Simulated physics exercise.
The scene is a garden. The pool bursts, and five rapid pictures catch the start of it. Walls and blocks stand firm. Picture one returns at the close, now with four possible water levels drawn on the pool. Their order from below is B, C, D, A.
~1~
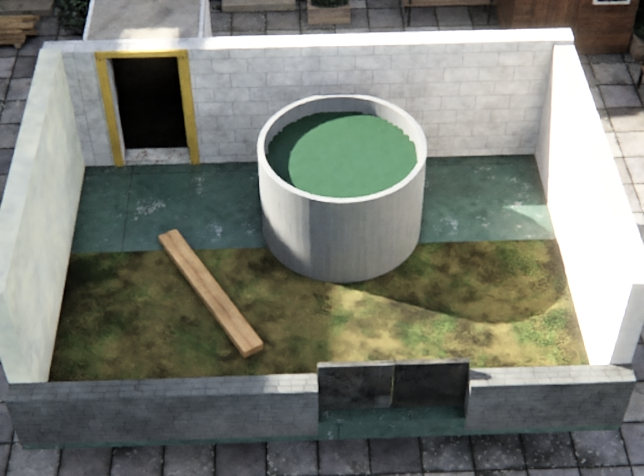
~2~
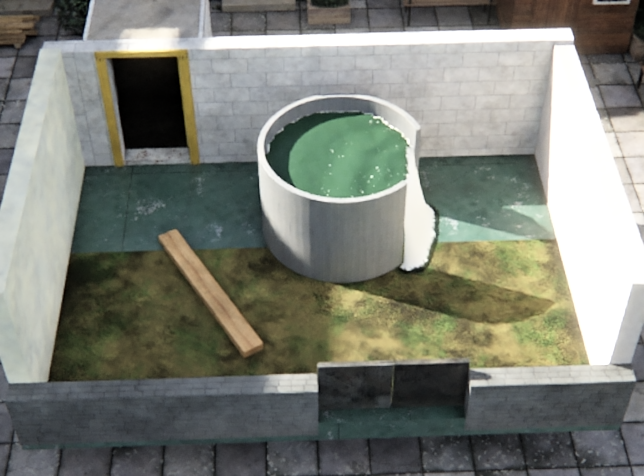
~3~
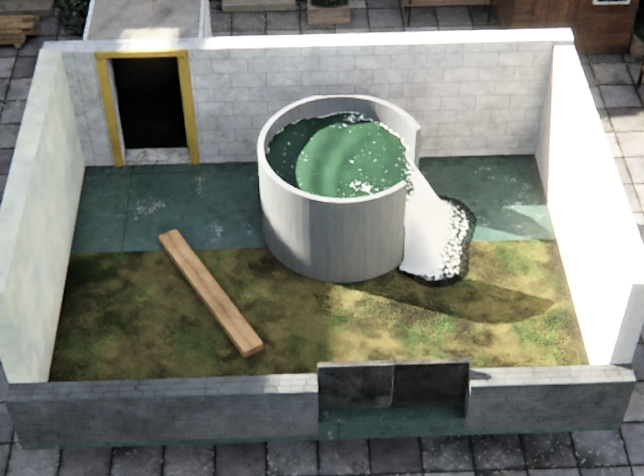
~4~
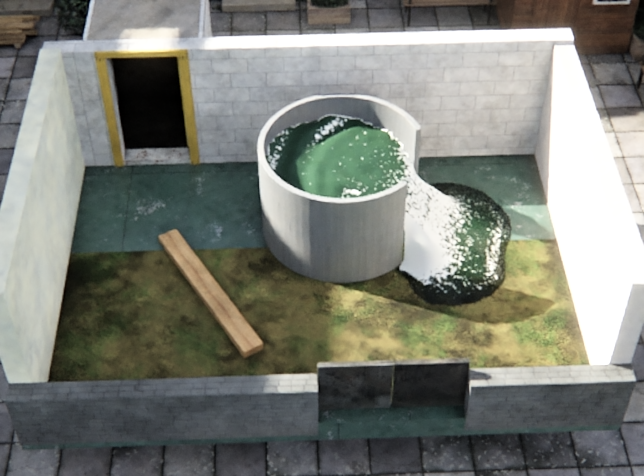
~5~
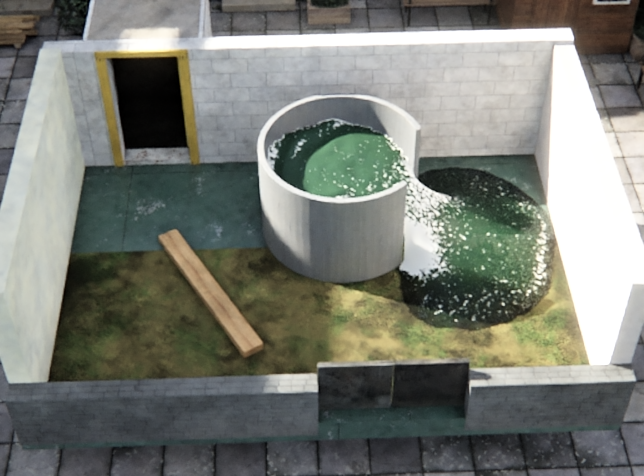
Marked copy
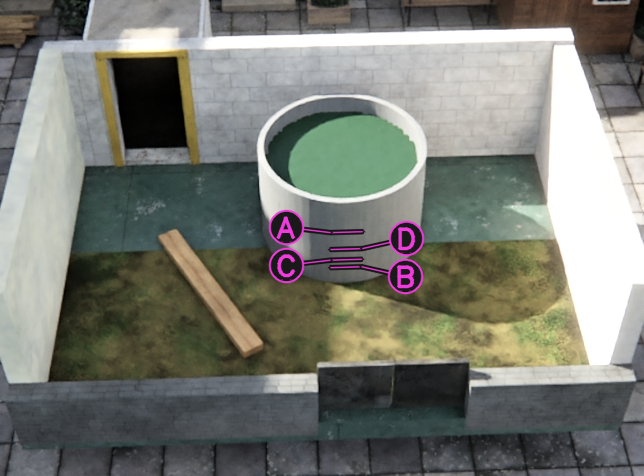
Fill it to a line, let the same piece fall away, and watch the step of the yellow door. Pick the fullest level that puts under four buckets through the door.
The limit is A.
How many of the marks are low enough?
All of them.
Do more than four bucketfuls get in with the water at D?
No, that is safe.
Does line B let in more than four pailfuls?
No, not at all.
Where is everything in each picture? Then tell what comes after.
In the first picture, water in the pool at rest, its middle at (342, 159); foot of the yellow doorway at (158, 164); shut gate at (393, 368).
In the second picture, front seen at (406, 266), 1 % of the ground wet.
In the third picture, front seen at (452, 277), 4 % of the ground wet.
In the fourth picture, front seen at (484, 291), 9 % of the ground wet.
In the fifth picture, front seen at (543, 286), 18 % of the ground wet.
On the marked copy, A at (346, 232); B at (346, 267); C at (346, 259); D at (346, 249); from the bottom up B, C, D, A.
If A is chosen, a splash gets over, under a bucket.
If B is chosen, nothing gets over.
If C is chosen, nothing gets over.
If D is chosen, nothing gets over.
